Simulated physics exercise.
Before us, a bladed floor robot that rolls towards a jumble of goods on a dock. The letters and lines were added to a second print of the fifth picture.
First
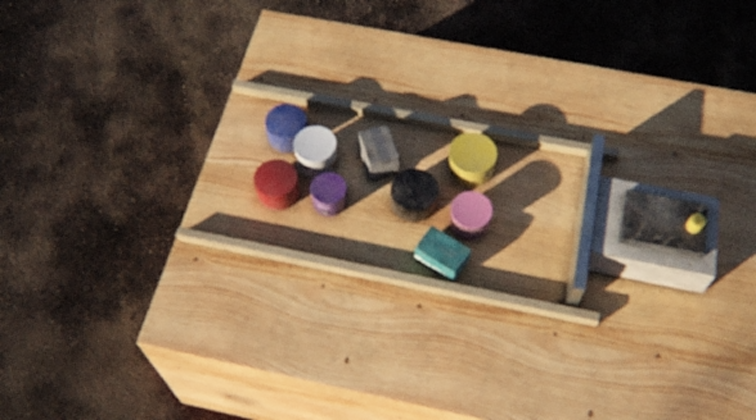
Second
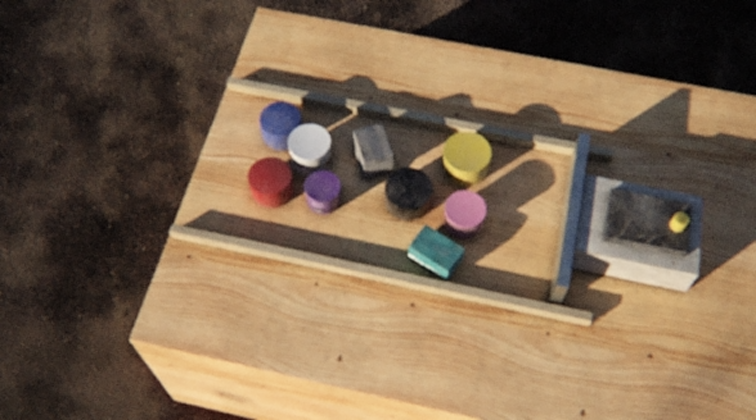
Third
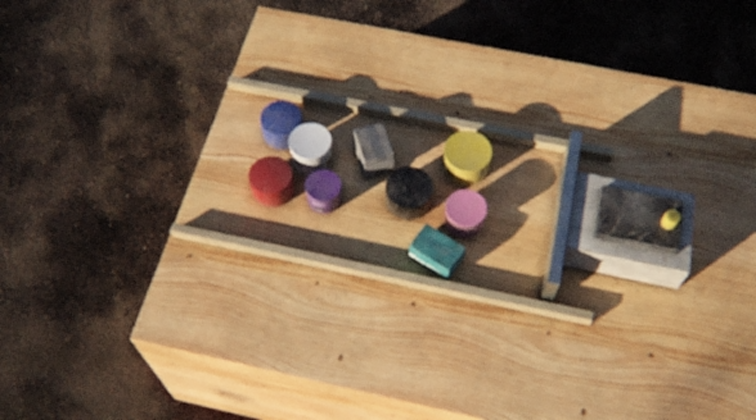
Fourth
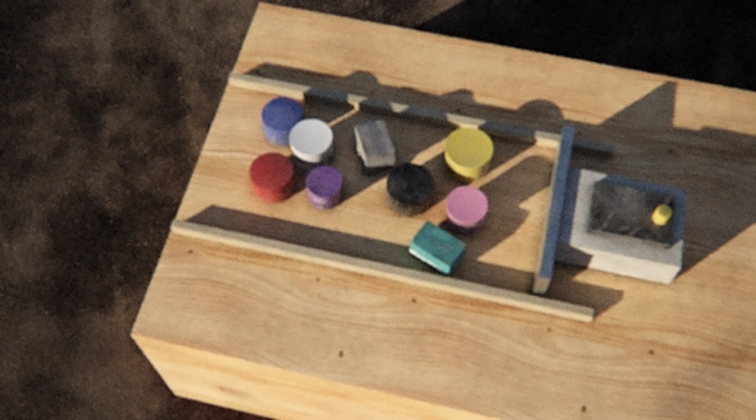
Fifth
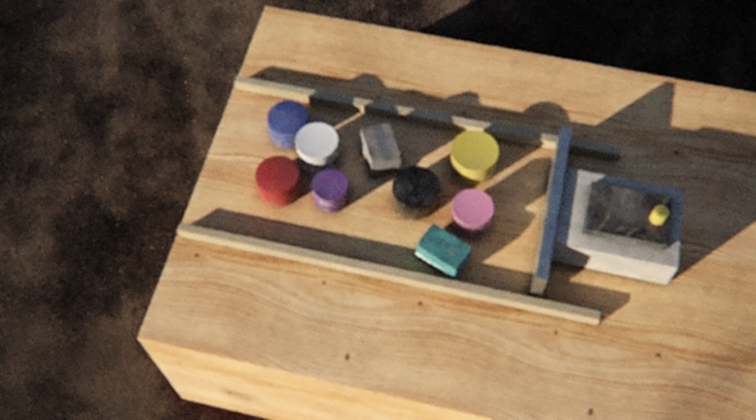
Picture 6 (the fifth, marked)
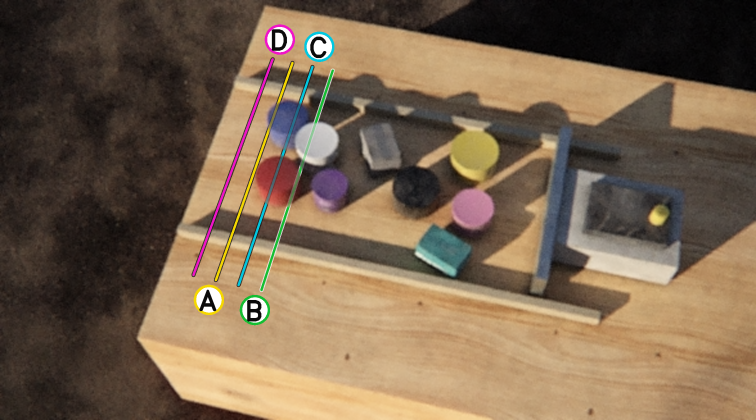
A pale boxy robot with a wide blade edging left between two rails towards colourful containers sitting still on a wooden surface.
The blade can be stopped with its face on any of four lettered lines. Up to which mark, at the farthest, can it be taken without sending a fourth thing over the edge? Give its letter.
Up to line C.
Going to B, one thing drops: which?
The blue canister goes over.
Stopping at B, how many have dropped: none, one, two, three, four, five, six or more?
One.
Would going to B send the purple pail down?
No.
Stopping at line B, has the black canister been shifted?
Yes.
On the marked copy, A at (257, 164); B at (299, 173); C at (278, 168); D at (236, 160).
With C. Early on, robot (516, 192); turquoise box (406, 251); yellow pail (431, 150).
Further on, robot (414, 172); blue canister (264, 120); red canister (252, 194).
At the end, robot (340, 157); blue canister over the edge; white pail over the edge; two fallen.
As for the rest, A drops five; B is within the limit but short; D drops five.
